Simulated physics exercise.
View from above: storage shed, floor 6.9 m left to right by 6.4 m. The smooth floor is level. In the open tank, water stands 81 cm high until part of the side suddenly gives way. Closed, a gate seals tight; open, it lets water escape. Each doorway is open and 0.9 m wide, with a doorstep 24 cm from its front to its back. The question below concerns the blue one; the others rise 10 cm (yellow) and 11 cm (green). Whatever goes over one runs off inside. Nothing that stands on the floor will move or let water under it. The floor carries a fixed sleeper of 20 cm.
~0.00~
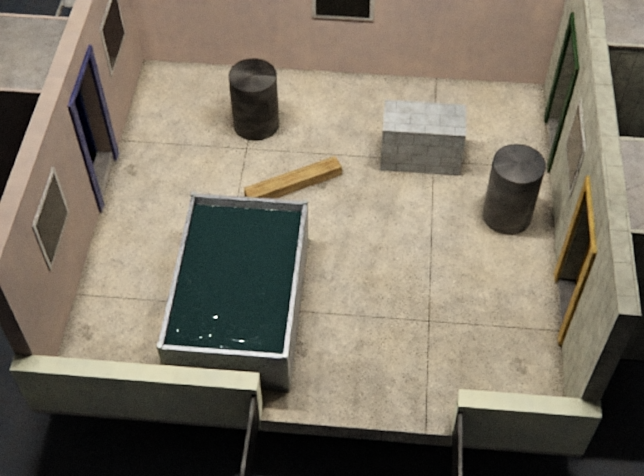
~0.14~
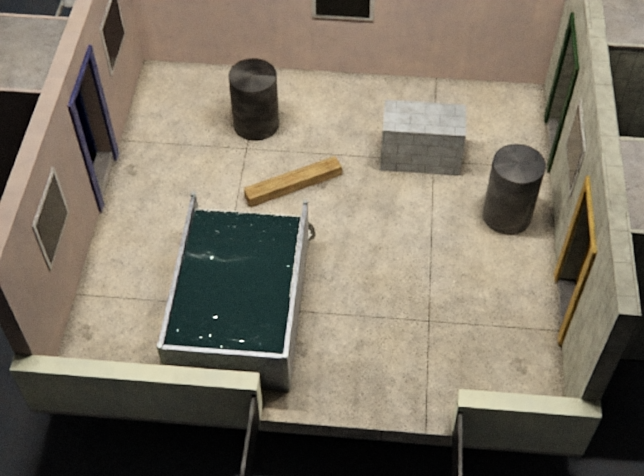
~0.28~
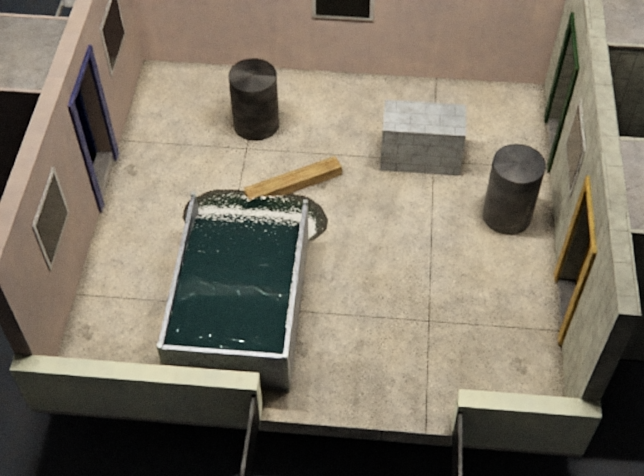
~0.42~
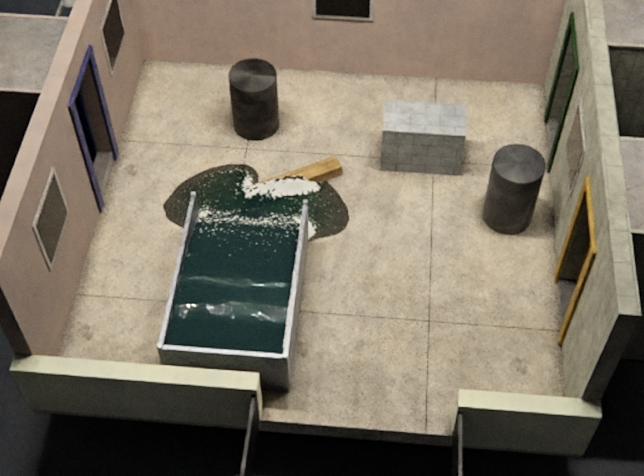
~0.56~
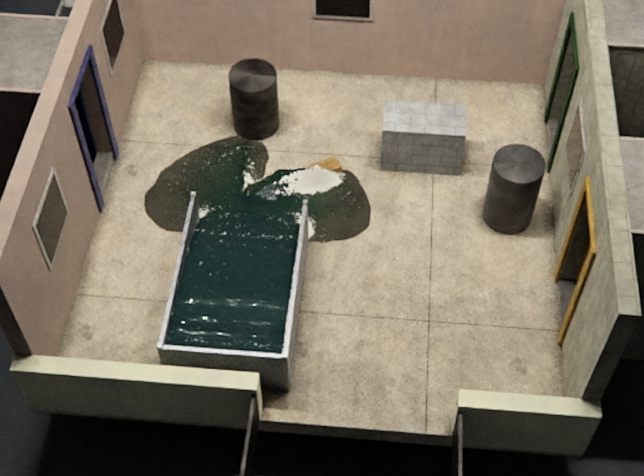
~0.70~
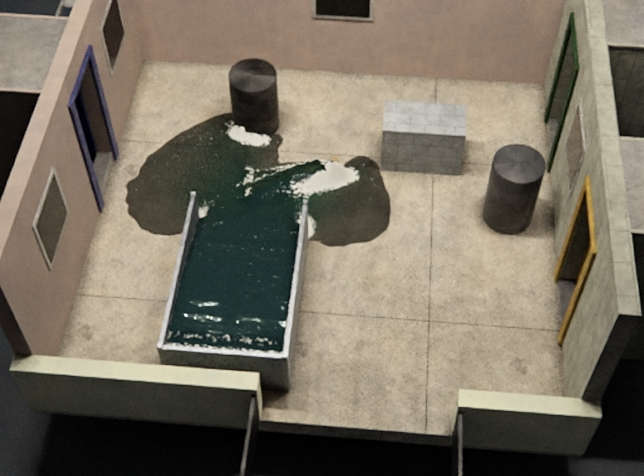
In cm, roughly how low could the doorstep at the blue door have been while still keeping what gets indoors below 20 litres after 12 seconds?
About 9.5 cm.
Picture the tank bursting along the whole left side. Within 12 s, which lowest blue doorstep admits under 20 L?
Then the minimum is about 18 cm.
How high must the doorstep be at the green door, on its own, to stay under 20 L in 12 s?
Green door, minimum about 13.5 cm.
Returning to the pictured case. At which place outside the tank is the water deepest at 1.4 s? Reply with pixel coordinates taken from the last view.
Around (268, 202).
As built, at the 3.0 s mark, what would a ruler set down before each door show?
In cm: Blue 9, yellow 4, green 15.
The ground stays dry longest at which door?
That's the yellow one, it comes last.
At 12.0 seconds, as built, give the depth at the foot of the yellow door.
Roughly 6.0 cm deep.
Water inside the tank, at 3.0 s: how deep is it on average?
On average, around 20 cm.
After 1.4 s water covers 35 % of the floor, deepest (49 cm) near (268, 202); 5 cm at the blue door, 0 litres in over its 21 cm doorstep.
After 3.0 s water covers 60 % of the floor, deepest (34 cm) near (164, 64); 9 cm at the blue door, 0 litres in over its 21 cm doorstep.
After 12.0 s water covers 100 % of the floor, deepest (10 cm) near (552, 240); 7 cm at the blue door, 0 litres in over its 21 cm doorstep.
At the blue door as built, the water arrived by 1.0 s and peaked near 13 cm at 4.2 s.
Run again over the same 12 s with other heights there, 42 litres in over 7.5 cm, 12 litres over 10.5 cm. The limit of 20 litres is kept from about 9.5 cm up.
